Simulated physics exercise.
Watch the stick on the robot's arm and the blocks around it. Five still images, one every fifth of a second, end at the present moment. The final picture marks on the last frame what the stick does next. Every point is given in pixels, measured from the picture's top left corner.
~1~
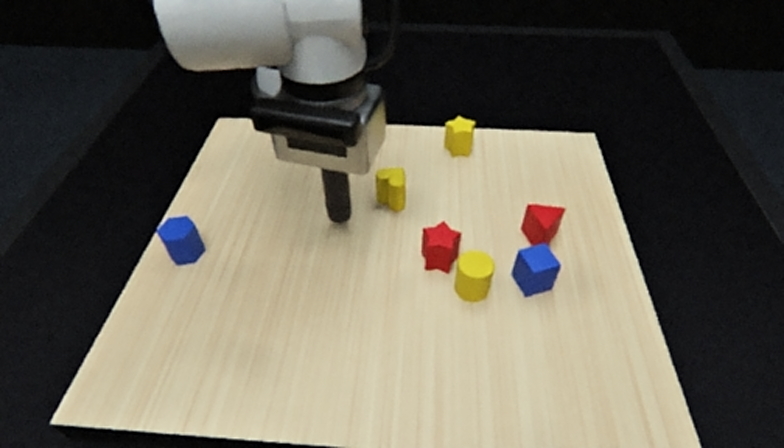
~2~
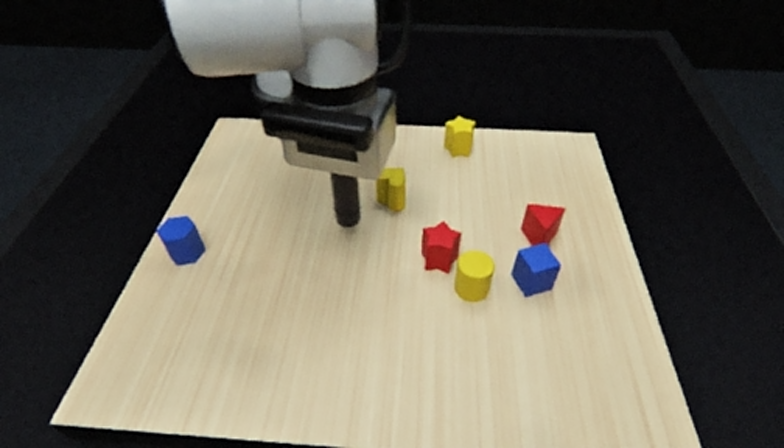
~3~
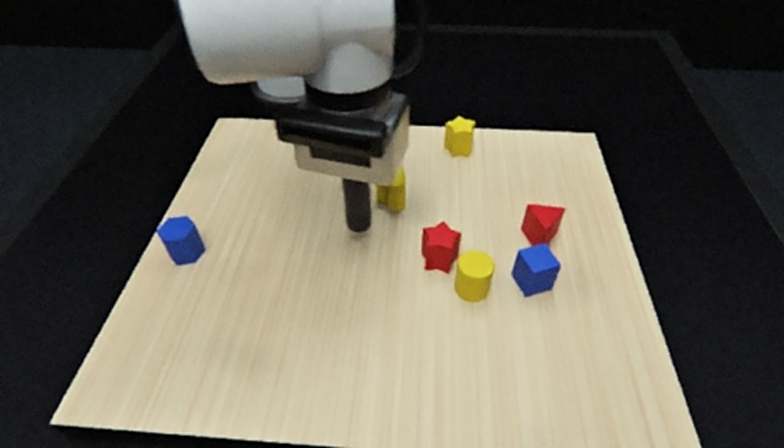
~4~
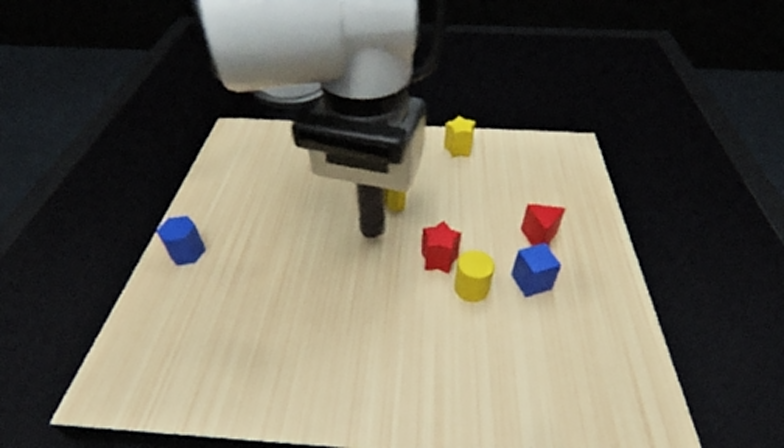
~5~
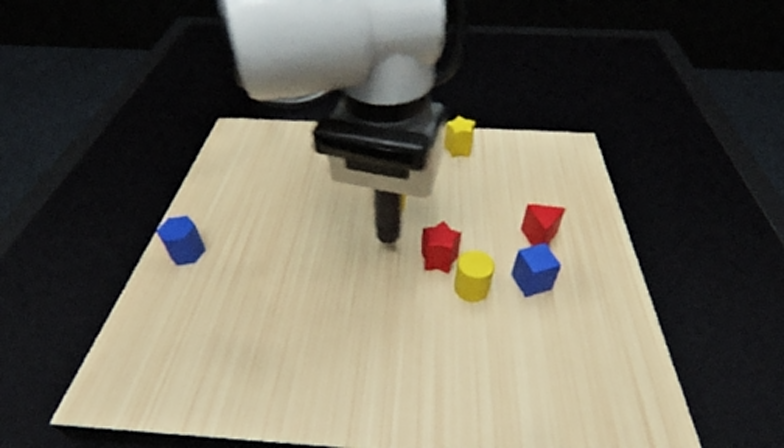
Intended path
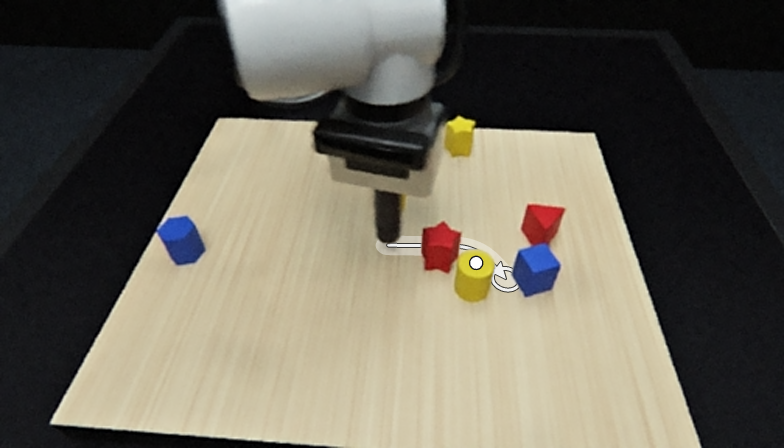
On a pale wooden board, a robot arm moves its dark stick rightward near a red star-shaped block, the coloured blocks staying still.
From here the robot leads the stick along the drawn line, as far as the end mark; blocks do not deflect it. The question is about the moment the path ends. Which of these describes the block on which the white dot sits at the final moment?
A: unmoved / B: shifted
B.
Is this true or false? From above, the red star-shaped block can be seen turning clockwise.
True.
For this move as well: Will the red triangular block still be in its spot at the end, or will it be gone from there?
That block will keep its spot.
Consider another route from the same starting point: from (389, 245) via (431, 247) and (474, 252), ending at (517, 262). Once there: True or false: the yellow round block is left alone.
The claim does not hold.
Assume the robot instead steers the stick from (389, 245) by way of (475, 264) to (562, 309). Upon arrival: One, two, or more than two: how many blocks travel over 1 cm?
A group of three or more is moved.
The line goes from (389, 245) through (432, 246) and (475, 251) to (506, 279); the dot is on the yellow round block.
The first path, step by step. One third of the way, stick at (434, 236); red star-shaped block at (457, 240); yellow round block at (480, 266).
Two thirds of the way, stick at (477, 241); red star-shaped block at (483, 251), turned 75° clockwise; yellow round block at (486, 280).
At the end, stick at (509, 269); red star-shaped block at (506, 277), turned 110° clockwise; yellow round block at (484, 298); blue square block at (550, 262), turned 15° anticlockwise; red triangular block unmoved.
